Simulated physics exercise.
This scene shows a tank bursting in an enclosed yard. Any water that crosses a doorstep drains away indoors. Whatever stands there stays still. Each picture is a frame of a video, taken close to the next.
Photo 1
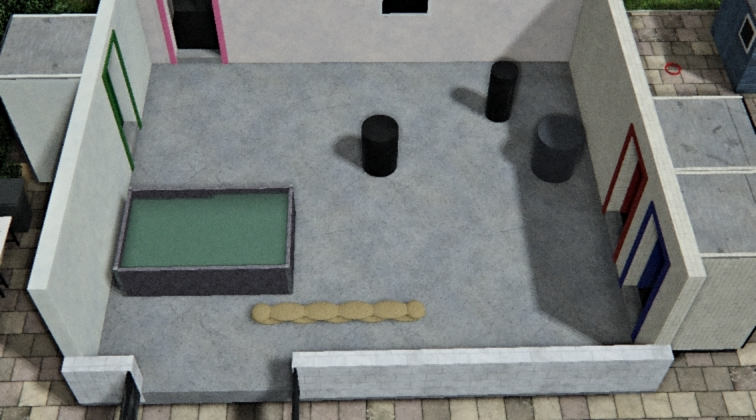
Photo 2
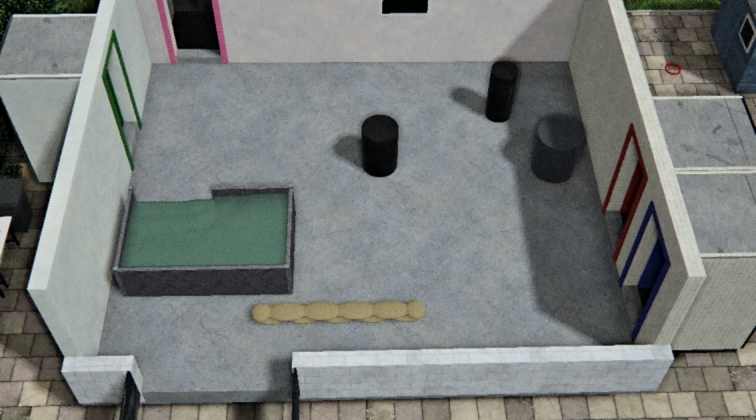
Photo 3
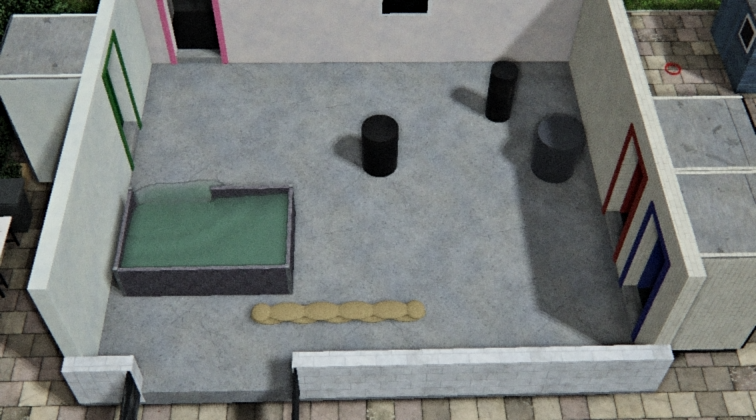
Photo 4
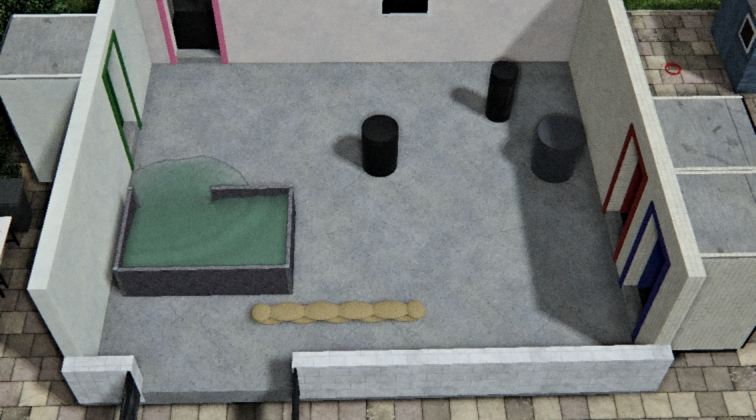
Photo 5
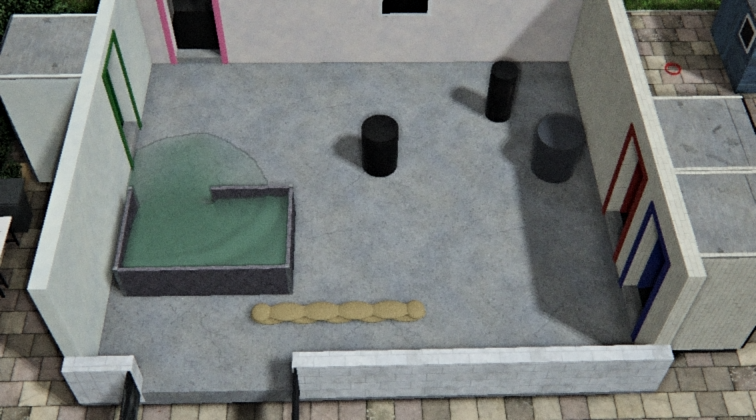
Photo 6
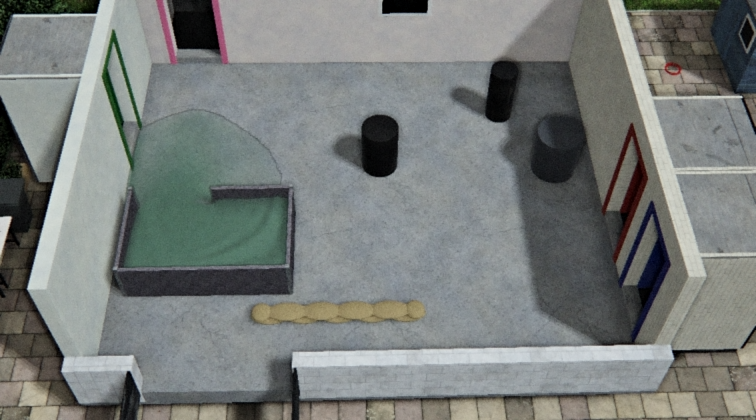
In a walled yard with dark barrels and a row of sandbags, part of an open tank's far wall gave way, and greenish water poured out through the gap and spread backward across the grey floor.
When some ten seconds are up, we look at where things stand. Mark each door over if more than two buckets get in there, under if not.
Red door - under; pink door - over; green door - under; blue door - under.
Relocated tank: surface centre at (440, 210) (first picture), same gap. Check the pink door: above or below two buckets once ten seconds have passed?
As far as I can tell, the pink door stays within limits.
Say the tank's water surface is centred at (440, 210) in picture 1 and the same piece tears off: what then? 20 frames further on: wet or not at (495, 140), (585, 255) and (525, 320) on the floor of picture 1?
As listed: Reached, untouched, untouched.
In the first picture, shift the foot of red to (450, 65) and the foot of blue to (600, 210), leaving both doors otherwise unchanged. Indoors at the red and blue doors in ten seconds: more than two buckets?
Result - red: Remains below the limit; blue: Remains below the limit.
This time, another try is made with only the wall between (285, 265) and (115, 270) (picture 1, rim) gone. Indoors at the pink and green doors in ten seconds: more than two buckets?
Here's my take: Pink fails to reach the limit, and green fails to reach the limit too.
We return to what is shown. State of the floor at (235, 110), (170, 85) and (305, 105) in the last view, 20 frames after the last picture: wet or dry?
As listed, the points end up soaked, soaked and soaked.
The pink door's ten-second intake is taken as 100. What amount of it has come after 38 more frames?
About 100 per cent.
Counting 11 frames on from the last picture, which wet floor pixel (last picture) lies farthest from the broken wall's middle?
The farthest wet point should be near (352, 65).
A moment on, water covers 20 % of the floor; the red door not reached, the pink door under two buckets in, the green door wet at the sill, nothing in, the blue door not reached.
Next, water covers 20 % of the floor; the red door not reached, the pink door over two buckets in, the green door wet at the sill, nothing in, the blue door not reached.
Then, water covers 30 % of the floor; the red door not reached, the pink door far over two buckets in, the green door wet at the sill, nothing in, the blue door not reached.
Later, water covers 50 % of the floor; the red door not reached, the pink door far over two buckets in, the green door wet at the sill, nothing in, the blue door not reached.
In the end, water covers 70 % of the floor; the red door wet at the sill, nothing in, the pink door far over two buckets in, the green door wet at the sill, nothing in, the blue door wet at the sill, nothing in.
